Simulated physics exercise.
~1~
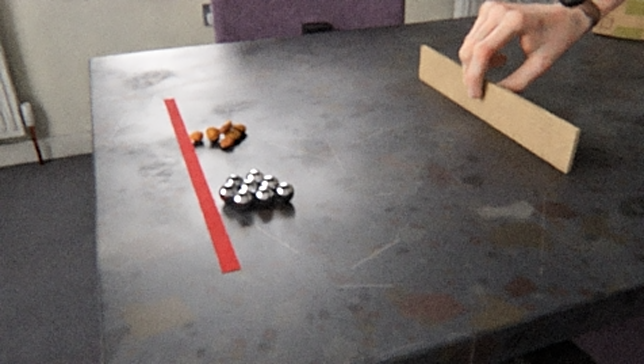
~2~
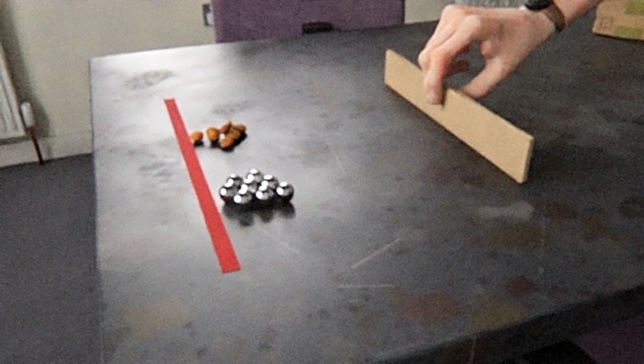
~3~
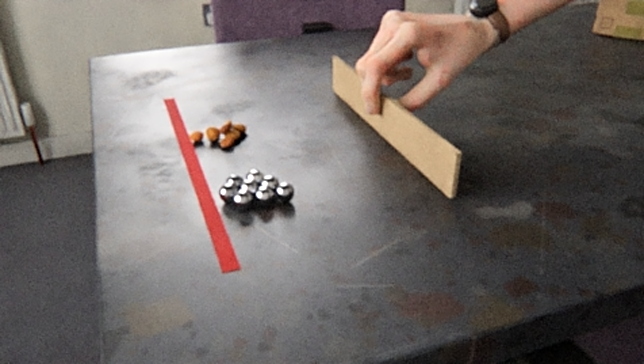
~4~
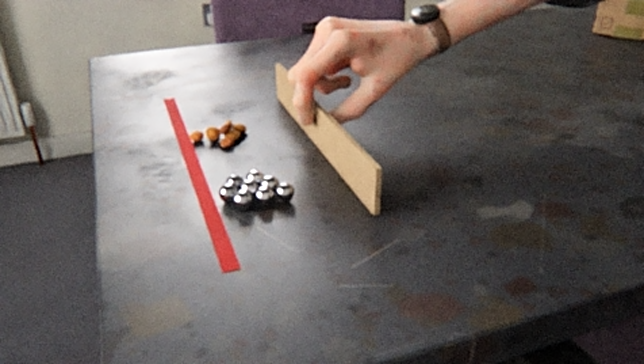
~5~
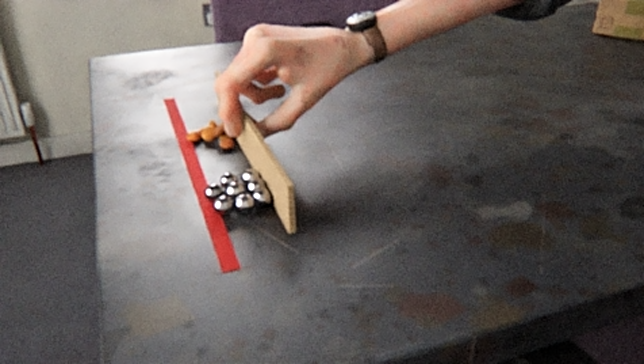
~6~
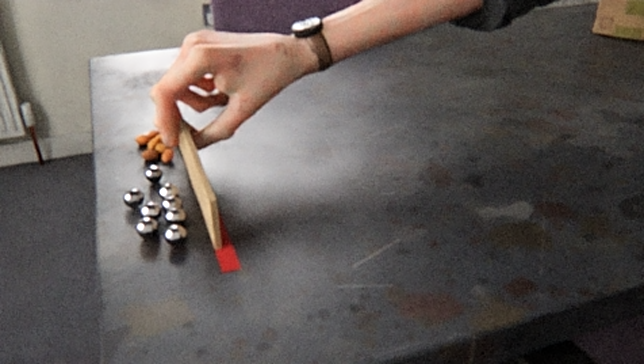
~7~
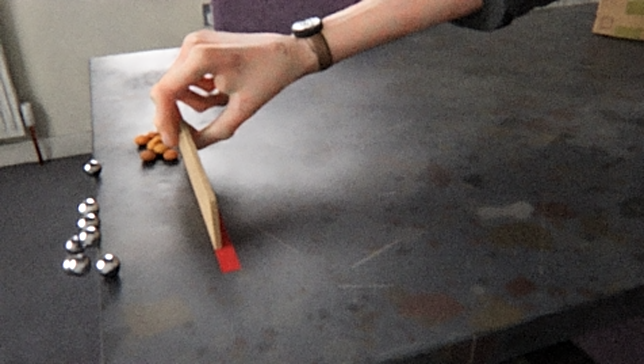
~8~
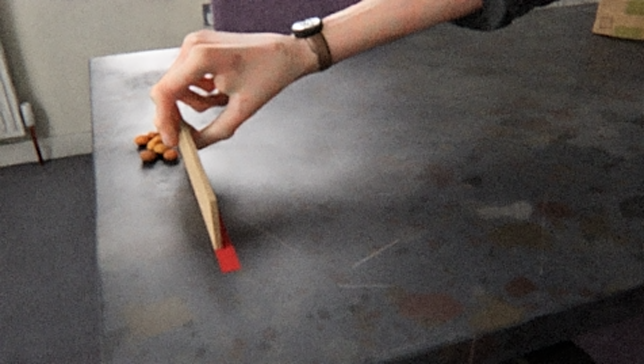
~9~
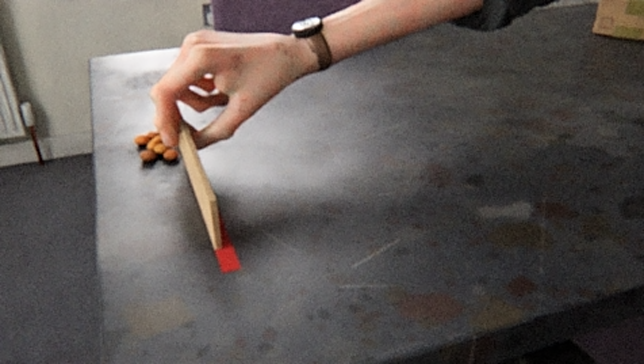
A cluster of shiny silver balls sits on a dark, scuffed tabletop, with a smaller heap of brown, nut-like pieces behind it, both just right of a strip of red tape, seen from slightly above by a still camera. From the right, a hand wearing a wristwatch slides an upright tan board leftward. The board reaches both heaps and pushes them across the tape, where it stops. The silver balls spread and keep rolling left, dropping over the table's edge until none remain in view. The brown pieces stay bunched on the table beside the hand, which holds the board still.
